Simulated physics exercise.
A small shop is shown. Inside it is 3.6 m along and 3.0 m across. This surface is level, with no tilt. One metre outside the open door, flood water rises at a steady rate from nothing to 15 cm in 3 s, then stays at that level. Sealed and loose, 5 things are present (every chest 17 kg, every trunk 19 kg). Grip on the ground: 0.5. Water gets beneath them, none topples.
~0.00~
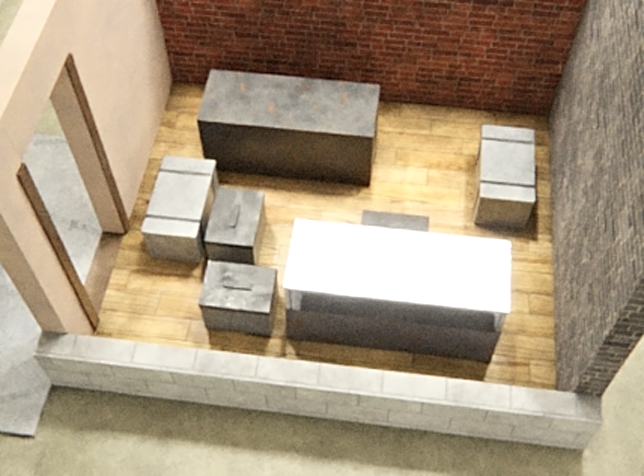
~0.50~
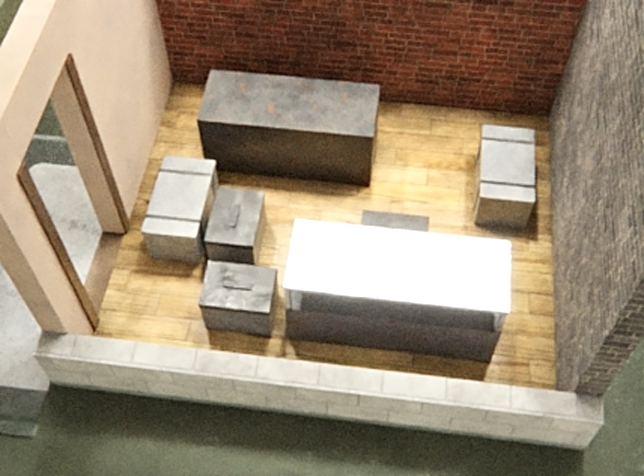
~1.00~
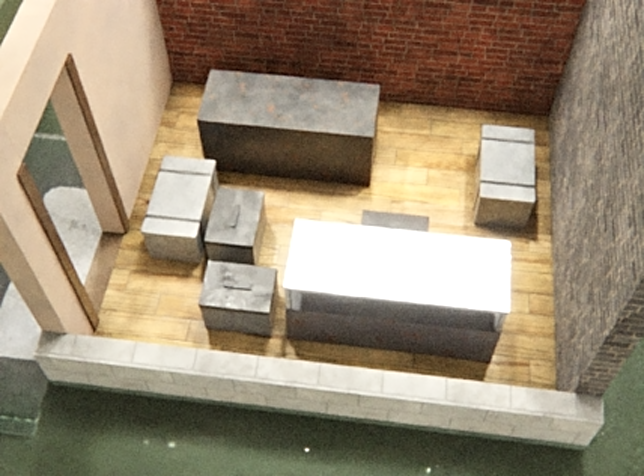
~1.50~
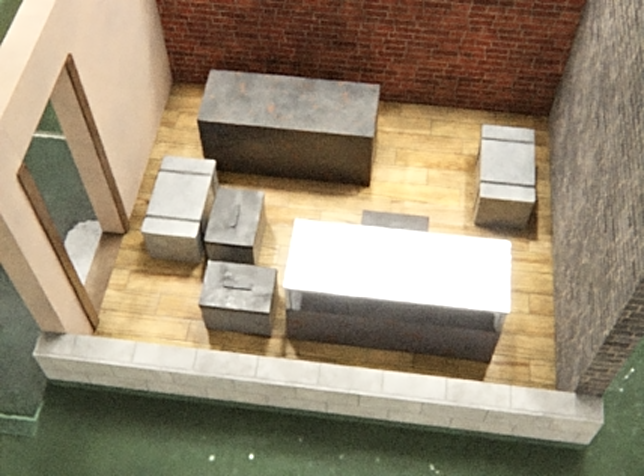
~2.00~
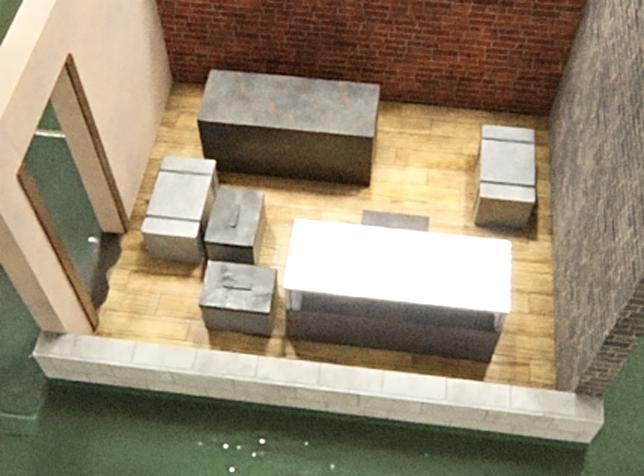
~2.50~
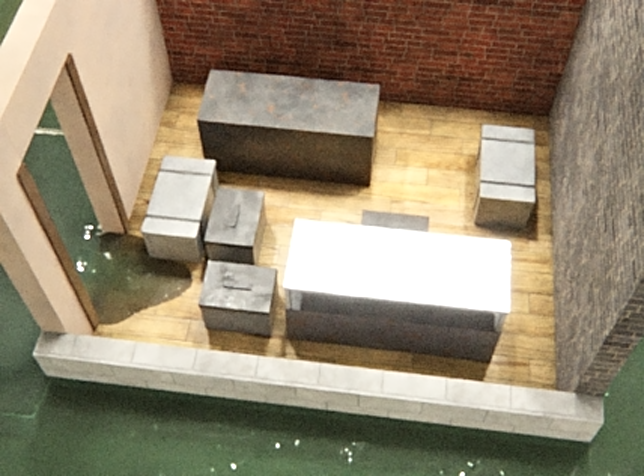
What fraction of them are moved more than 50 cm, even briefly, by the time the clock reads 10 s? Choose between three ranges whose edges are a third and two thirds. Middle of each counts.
The range is the lowest, under a third.
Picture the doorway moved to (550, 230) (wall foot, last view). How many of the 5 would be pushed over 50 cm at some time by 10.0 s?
Then 2 of them would.
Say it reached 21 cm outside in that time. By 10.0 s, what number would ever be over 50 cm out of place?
2.
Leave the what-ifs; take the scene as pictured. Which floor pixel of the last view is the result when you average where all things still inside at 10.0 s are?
I'd put it close to (364, 234) in the last view.
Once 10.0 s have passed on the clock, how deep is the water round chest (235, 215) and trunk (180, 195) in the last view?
About 5 and 6 cm.
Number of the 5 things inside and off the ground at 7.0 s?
I get 2.
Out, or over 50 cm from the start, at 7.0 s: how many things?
Tally: 0.
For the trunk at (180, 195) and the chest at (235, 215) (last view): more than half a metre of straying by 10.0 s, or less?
Listed as asked: Inside the limit and outside the limit.
After 3.5 s 0 of 5 are over 50 cm from their spots; 0 afloat.
After 4.5 s 0 of 5 are over 50 cm from their spots; 0 afloat.
After 7.0 s 0 of 5 are over 50 cm from their spots; 2 afloat.
After 10.0 s 1 of 5 are over 50 cm from their spots, and 1 have been at some point; 1 afloat.
